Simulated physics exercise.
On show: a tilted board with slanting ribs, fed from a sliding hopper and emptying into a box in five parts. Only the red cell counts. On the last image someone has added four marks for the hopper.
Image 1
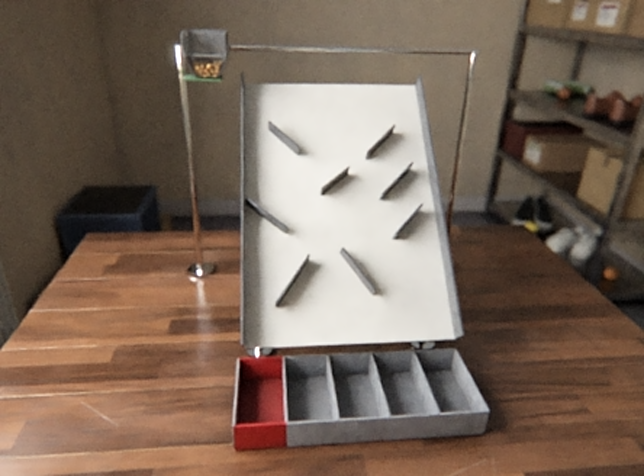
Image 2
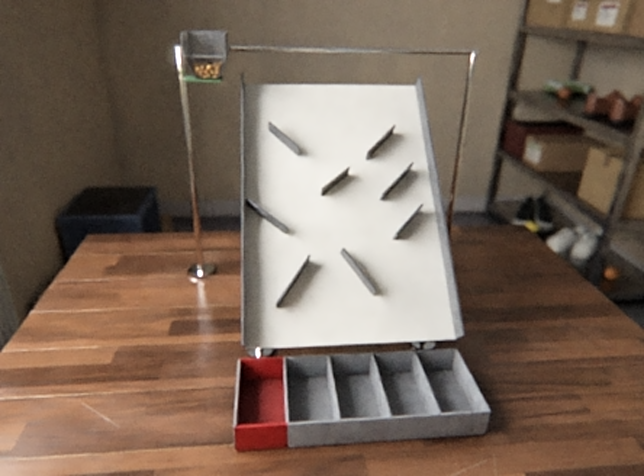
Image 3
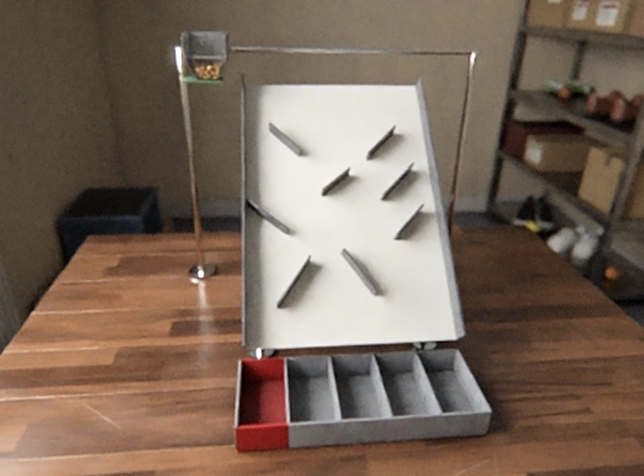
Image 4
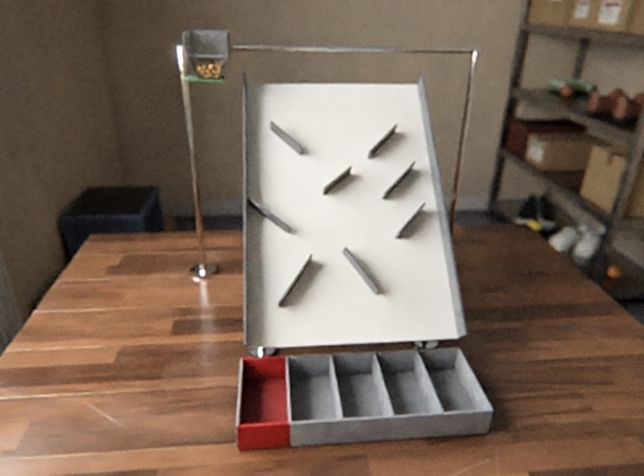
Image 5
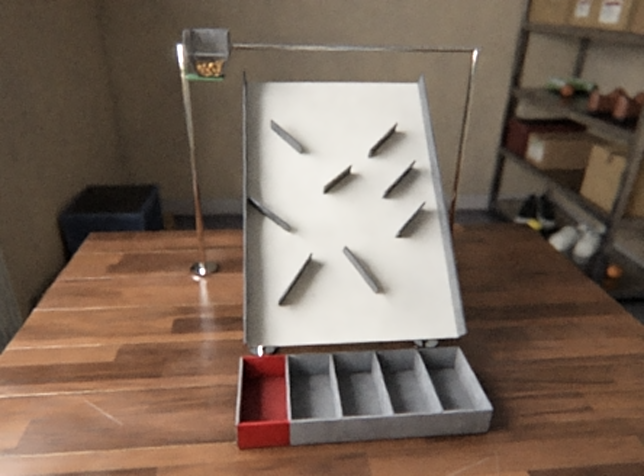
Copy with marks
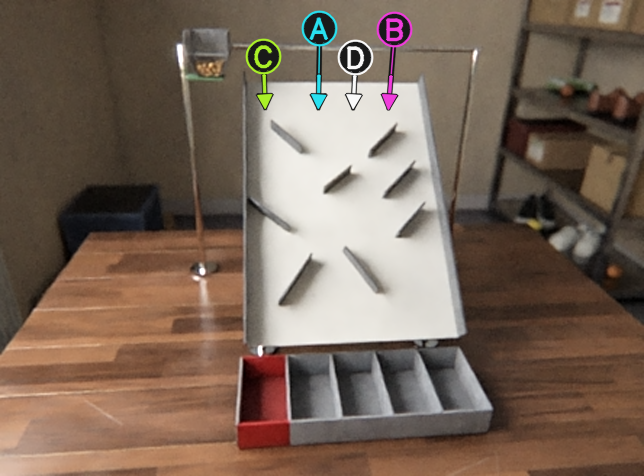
Tilted white board with slanting ribs standing still above a five-part box with a red left cell, beads resting in a hopper.
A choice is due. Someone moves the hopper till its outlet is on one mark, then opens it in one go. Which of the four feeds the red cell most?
Go for A.
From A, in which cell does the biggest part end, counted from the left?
It is the first one.
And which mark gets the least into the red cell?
Here it is mark B.
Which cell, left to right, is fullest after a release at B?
The fifth from the left.
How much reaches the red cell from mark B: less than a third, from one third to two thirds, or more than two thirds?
Less than a third.
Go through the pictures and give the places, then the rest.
In the first picture, hopper at (207, 68), round wooden beads, door shut.
In the second picture, ribs (269, 122) to (299, 148), (368, 152) to (395, 125), (322, 189) to (350, 167).
In the third picture, ribs (384, 194) to (414, 163), (247, 199) to (288, 229), (397, 234) to (424, 204).
In the fourth picture, ribs (279, 303) to (312, 254), (345, 247) to (379, 290).
In the fifth picture, red cell at (264, 433), number 1 of 5 from the left.
On the marked copy, mark A meets the board at (318, 103); mark B meets the board at (388, 104); mark C meets the board at (265, 103); mark D meets the board at (353, 103).
With A, about two thirds in the red cell, about a quarter in other cells, a small part outside the box.
With B, a small part in the red cell, most in other cells, a small part outside the box.
With C, about a third in the red cell, about half in other cells, a small part outside the box.
With D, about a third in the red cell, about half in other cells, a small part outside the box.
